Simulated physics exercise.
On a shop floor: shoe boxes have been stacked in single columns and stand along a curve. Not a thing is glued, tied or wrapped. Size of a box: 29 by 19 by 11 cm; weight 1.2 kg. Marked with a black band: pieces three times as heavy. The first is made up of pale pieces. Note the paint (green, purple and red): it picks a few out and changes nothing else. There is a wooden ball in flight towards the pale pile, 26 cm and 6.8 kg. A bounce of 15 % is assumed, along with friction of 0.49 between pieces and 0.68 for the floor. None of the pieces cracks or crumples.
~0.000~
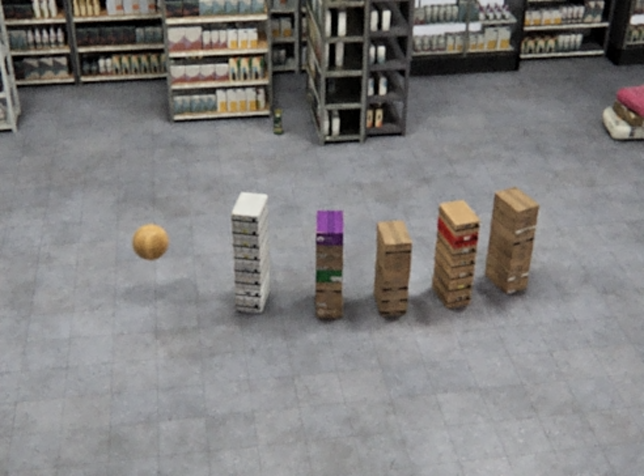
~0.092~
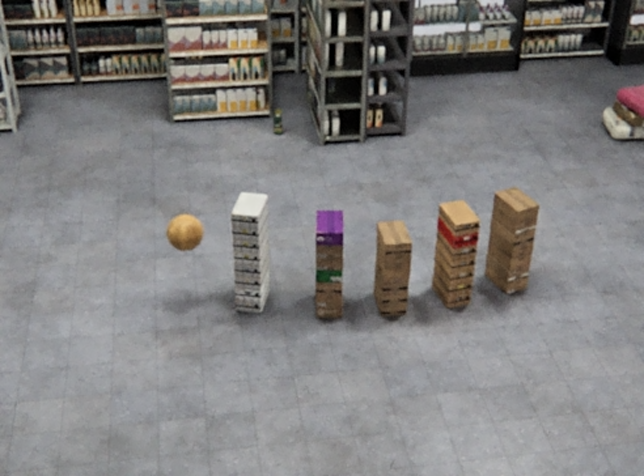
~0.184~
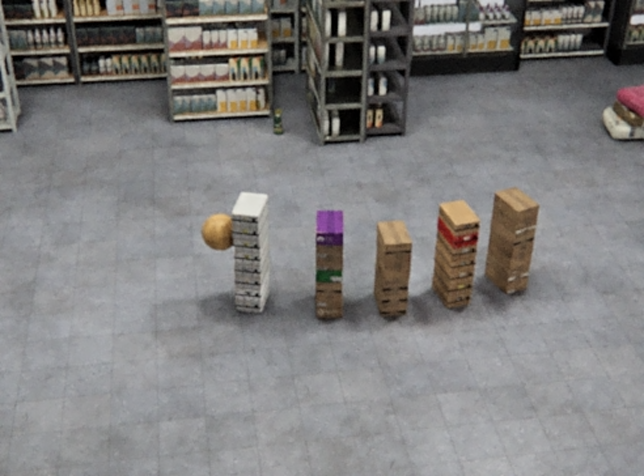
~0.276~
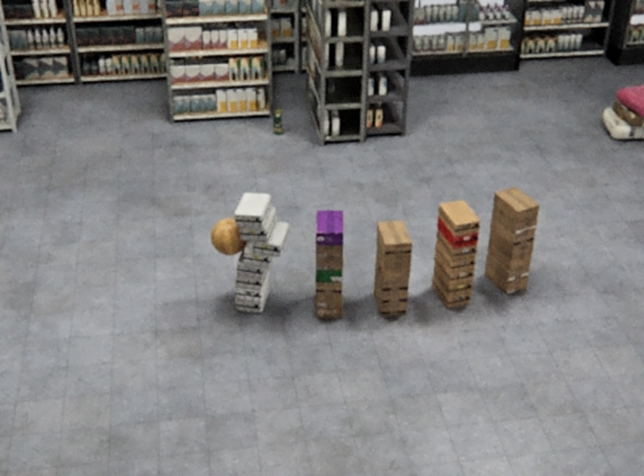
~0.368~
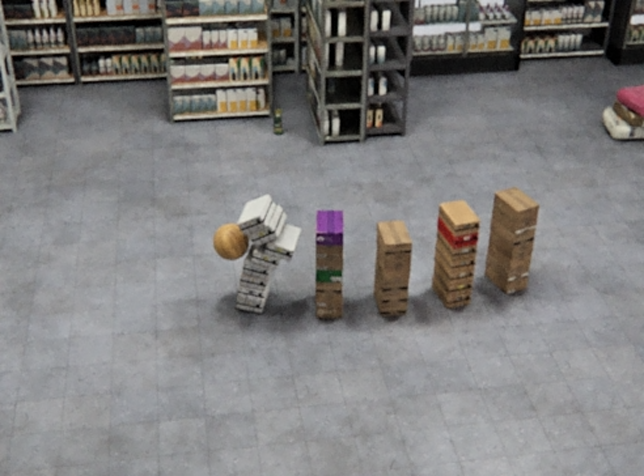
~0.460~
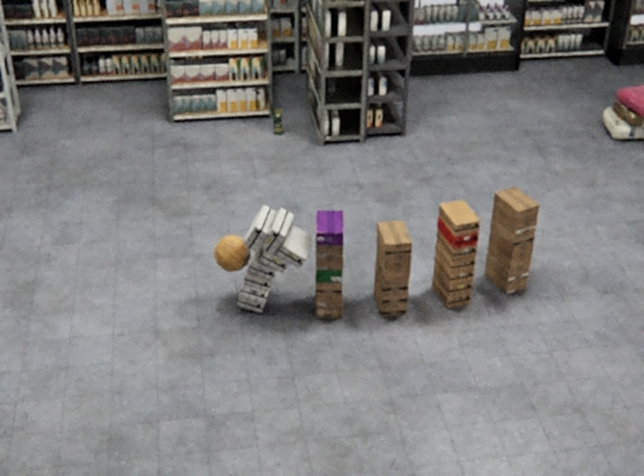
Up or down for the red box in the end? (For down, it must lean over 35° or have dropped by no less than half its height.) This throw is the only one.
Up.
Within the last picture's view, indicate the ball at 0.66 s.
My estimate is roughly (217, 283).
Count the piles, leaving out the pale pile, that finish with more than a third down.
All told, the figure is 1.
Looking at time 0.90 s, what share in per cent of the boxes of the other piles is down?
It's 0 percent at that point.
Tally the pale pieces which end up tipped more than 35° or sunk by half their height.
Exactly 7 pale pieces do.
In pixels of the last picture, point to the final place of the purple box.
Its middle finishes near pixel (414, 259) of the last picture.
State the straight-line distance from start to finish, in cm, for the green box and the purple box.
For green it's roughly 40 cm, and for purple it's roughly 65 cm.
By 0.66 s, 4 of the pale pile down; none of the 27 other boxes down, 7 disturbed; red box unmoved; green box tilted 3°.
By 0.90 s, 8 of the pale pile down; none of the 27 other boxes down, 9 disturbed; red box unmoved; green box tilted 16°.
By 1.22 s, 7 of the pale pile down; 5 of the 27 other boxes down; red box unmoved; green box tilted 34°, 8 cm lower.
When it is over (1.9 s), 7 of the pale pile down; 6 of the 27 other boxes down; red box moved 24 mm; green box tilted 39°, 10 cm lower; purple box tilted 39°, 18 cm lower. In pixels of the last frame, middles, red box near (461, 230), green box near (383, 280).
